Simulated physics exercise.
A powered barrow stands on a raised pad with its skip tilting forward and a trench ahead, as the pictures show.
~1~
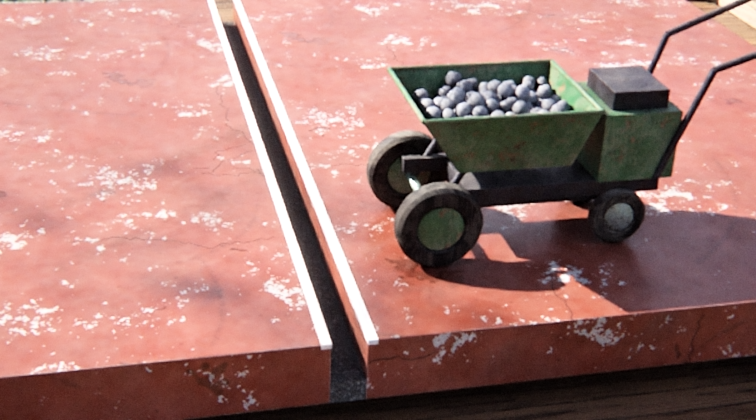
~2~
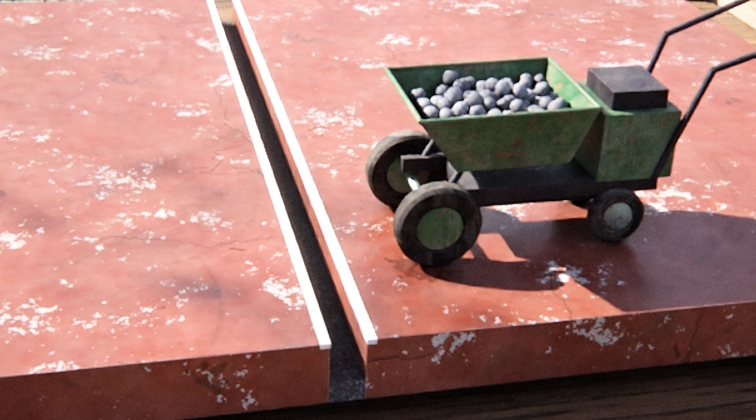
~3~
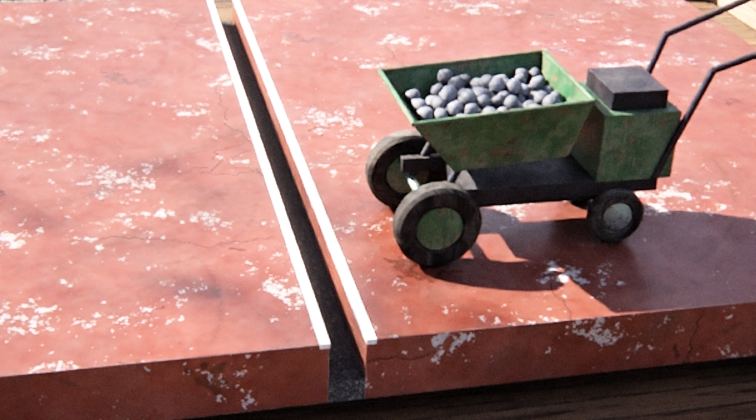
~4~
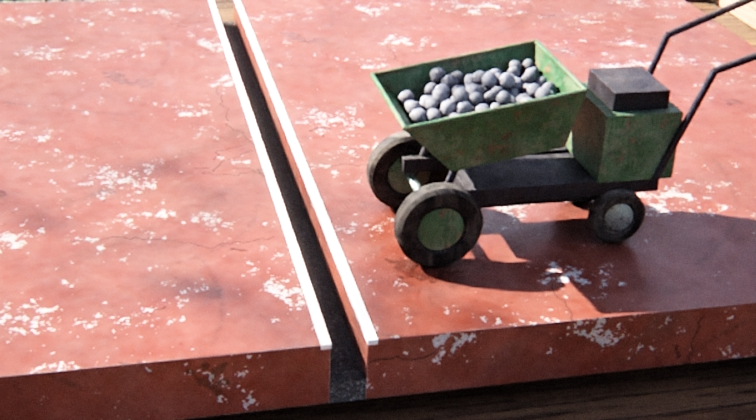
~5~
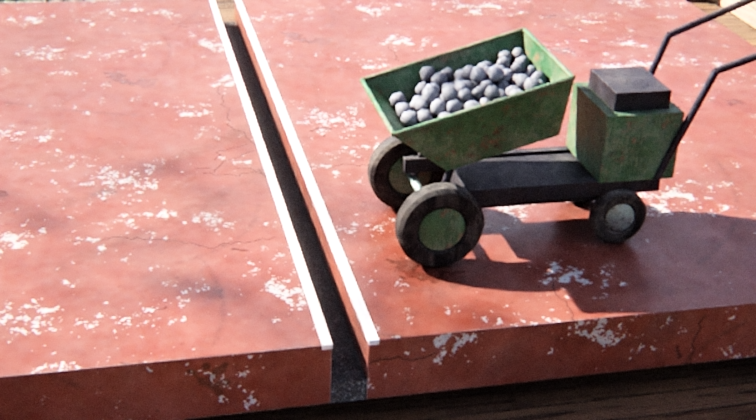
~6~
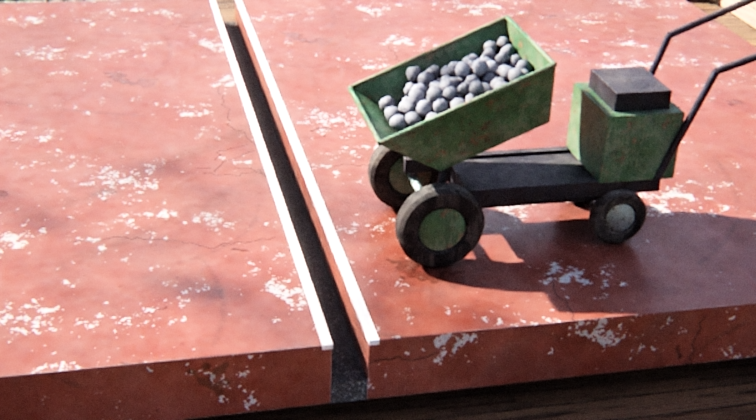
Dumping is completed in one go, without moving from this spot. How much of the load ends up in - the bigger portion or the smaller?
Below half.
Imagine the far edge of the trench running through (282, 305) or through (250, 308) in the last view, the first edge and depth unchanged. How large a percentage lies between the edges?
50 and 90 percent.
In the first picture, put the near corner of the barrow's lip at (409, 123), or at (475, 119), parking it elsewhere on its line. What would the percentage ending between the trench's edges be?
Result: 0 in a hundred, then 50 in a hundred.
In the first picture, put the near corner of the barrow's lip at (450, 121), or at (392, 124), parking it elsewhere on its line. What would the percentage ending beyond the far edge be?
Near 50 and 100 percent respectively.
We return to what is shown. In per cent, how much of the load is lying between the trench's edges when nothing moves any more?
I'd estimate close to 15 per cent.
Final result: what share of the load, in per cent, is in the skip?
All told, it is near 0 percent.
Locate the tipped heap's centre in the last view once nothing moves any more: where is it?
I'd mark it at roughly (241, 237).
Shortly afterwards, skip tipped steeply; the whole lot in the skip.
Next, skip tipped right over; near half in the skip; only a few in or heaped over the trench; near a third beyond it; a little falling.
Some moments later, skip tipped right over; a little in the skip; a little in or heaped over the trench; the bulk beyond it.
In the end, skip tipped right over; only a few in the skip; a little in or heaped over the trench; the bulk beyond it.
